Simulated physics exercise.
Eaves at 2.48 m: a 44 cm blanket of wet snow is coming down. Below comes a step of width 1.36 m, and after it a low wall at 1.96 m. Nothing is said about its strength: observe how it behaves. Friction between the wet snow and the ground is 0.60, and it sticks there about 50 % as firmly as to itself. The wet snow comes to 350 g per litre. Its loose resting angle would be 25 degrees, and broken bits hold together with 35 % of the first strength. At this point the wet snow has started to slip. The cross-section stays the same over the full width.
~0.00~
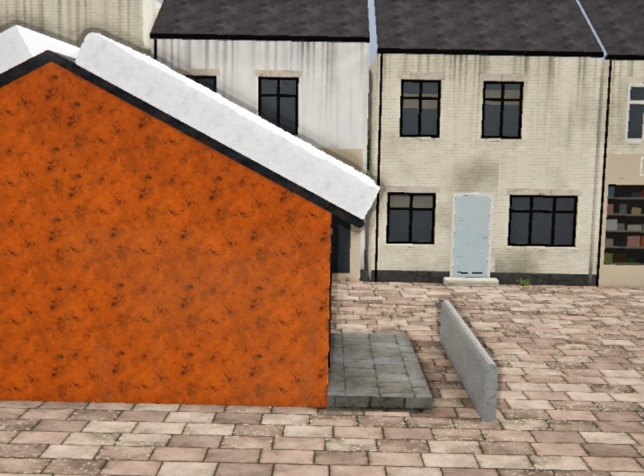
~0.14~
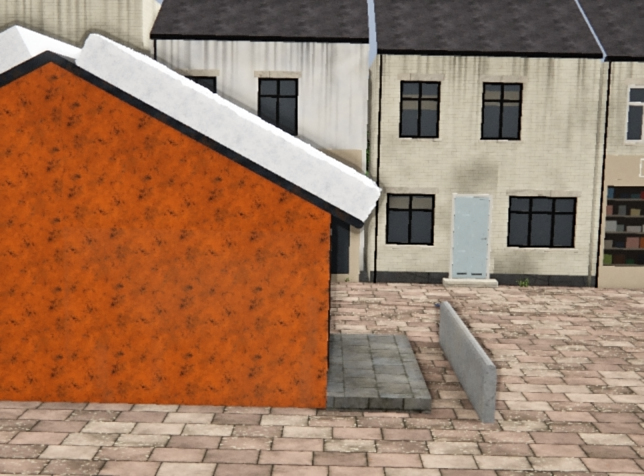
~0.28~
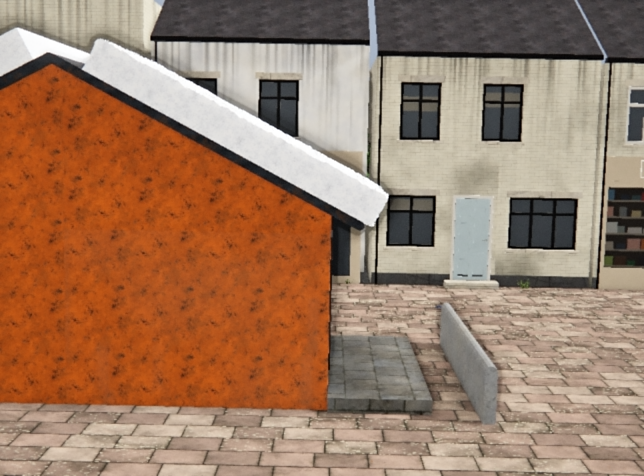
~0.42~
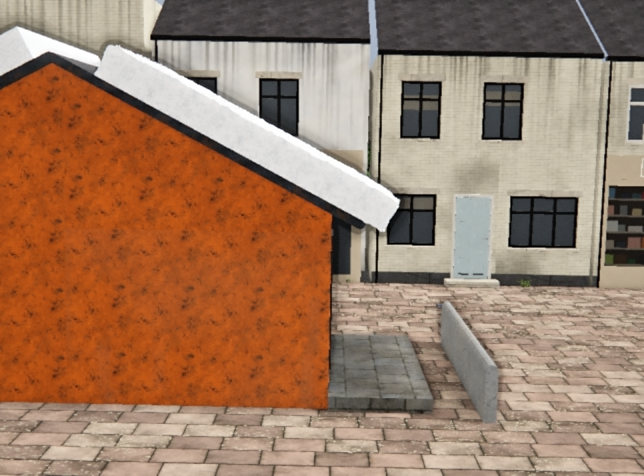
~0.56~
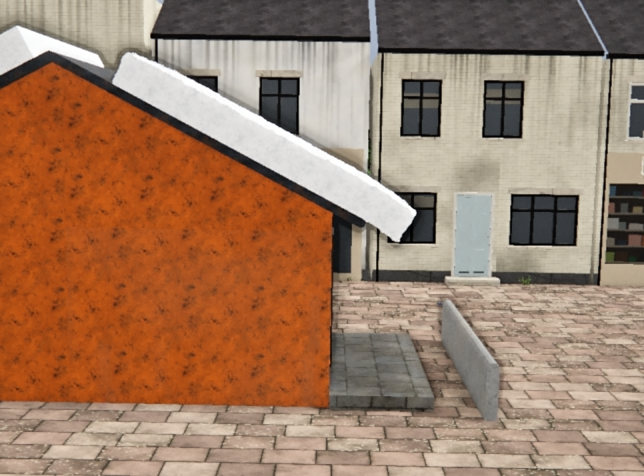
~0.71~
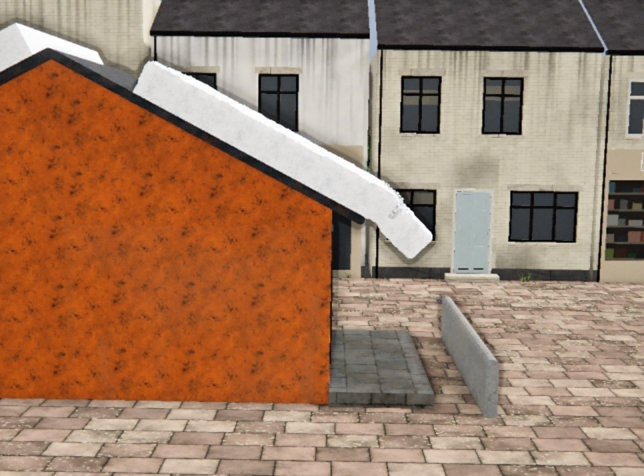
On an orange building's roof, thick white snow slides down rightward past the eaves and cracks.
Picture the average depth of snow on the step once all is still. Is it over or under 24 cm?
Under.
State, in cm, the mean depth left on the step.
Estimate: Near 6 centimetres.
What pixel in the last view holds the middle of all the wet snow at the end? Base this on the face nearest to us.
Look near (572, 394) in the final picture.
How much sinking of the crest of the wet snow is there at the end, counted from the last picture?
Looks like something near 3.6 m to me.
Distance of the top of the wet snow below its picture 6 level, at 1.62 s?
Roughly 1.7 m.
After 1.12 s, 70 % of the snow is still up on the roof and 30 % is falling or down.
After 1.62 s, 16 % of the snow is still up on the roof and 84 % is falling or down.
After 2.11 s, none of the snow is still up on the roof and all is falling or down.
After 2.60 s, none of the snow is still up on the roof and all is falling or down.
After 3.30 s, none of the snow is still up on the roof and the snow on the step is 5.8 cm deep on average.
